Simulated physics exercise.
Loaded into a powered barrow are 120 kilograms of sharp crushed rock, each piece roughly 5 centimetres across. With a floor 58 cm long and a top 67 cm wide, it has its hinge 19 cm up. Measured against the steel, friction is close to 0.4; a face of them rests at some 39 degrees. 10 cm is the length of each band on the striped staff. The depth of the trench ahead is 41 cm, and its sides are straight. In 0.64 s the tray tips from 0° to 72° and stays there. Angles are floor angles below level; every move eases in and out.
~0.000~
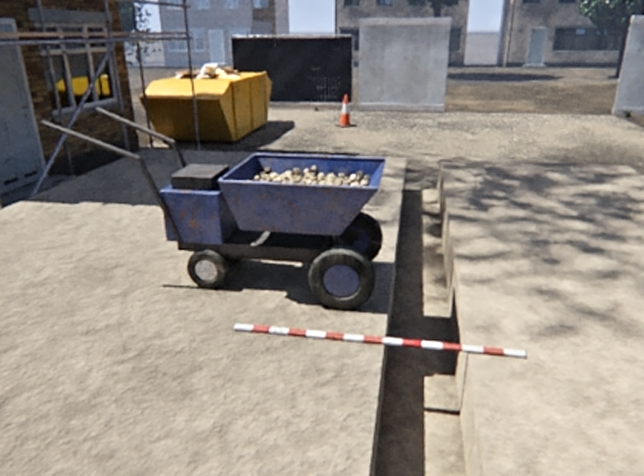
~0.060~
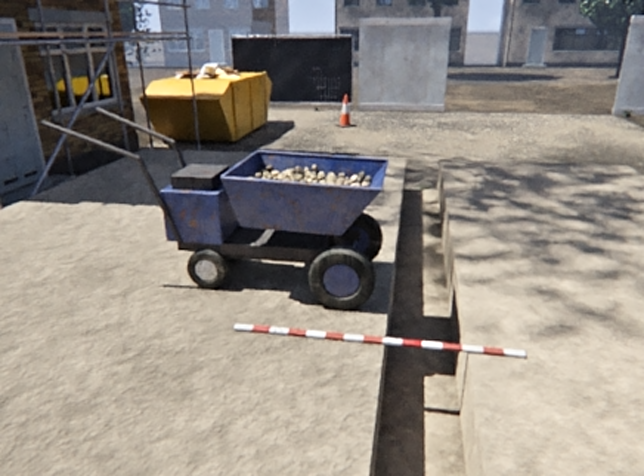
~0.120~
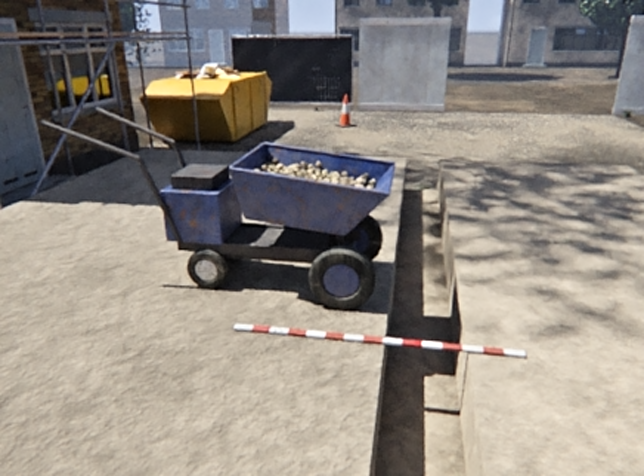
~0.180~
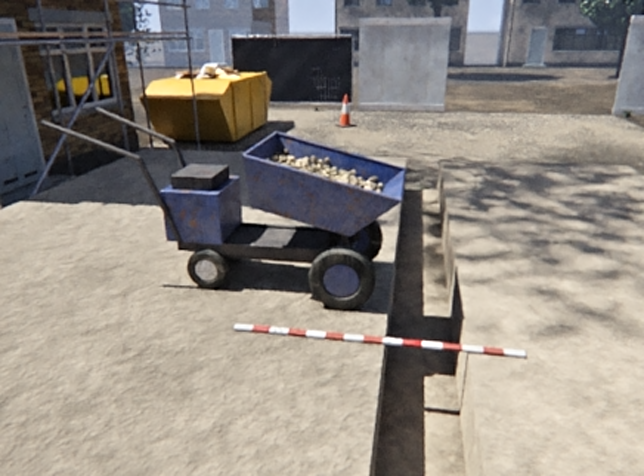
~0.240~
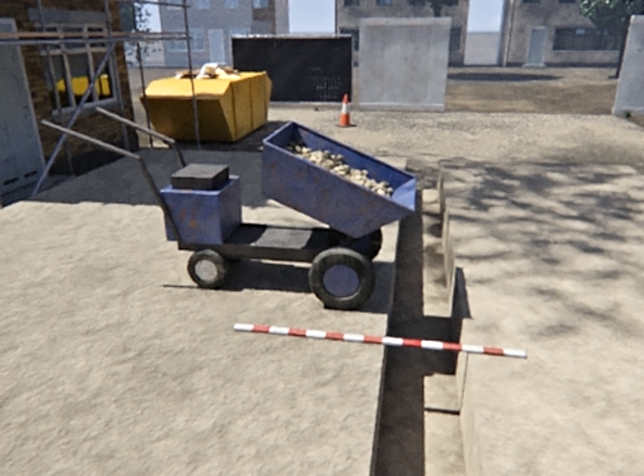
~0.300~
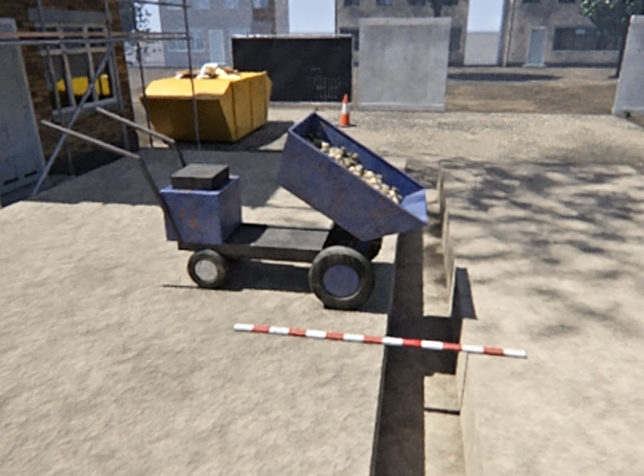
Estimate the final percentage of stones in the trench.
I would say 33 percent.
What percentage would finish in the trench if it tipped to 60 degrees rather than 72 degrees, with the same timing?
About 10 per cent would end up in the trench.
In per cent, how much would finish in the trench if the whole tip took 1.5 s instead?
Expected share: Around 50%.
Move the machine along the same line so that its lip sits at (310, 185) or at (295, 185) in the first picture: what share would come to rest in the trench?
90 % and 75 %.
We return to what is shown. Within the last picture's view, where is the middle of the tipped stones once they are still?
Somewhere near pixel (483, 293).
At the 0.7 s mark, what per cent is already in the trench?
About 5 per cent by then.
After 0.5 s the floor is at 61°; 100 % in the tray; the foremost stones are at (432, 243).
After 0.7 s the floor is at 72°; 82 % in the tray, 3 % in the trench, 15 % past the trench; the foremost stones are at (502, 305).
After 1.1 s the floor is at 72°; 28 % in the tray, 12 % in the trench, 60 % past the trench; the foremost stones are at (622, 306).
After 3.0 s the floor is at 72°; 10 % in the tray, 33 % in the trench, 57 % past the trench; the foremost stones are past the picture's edge.
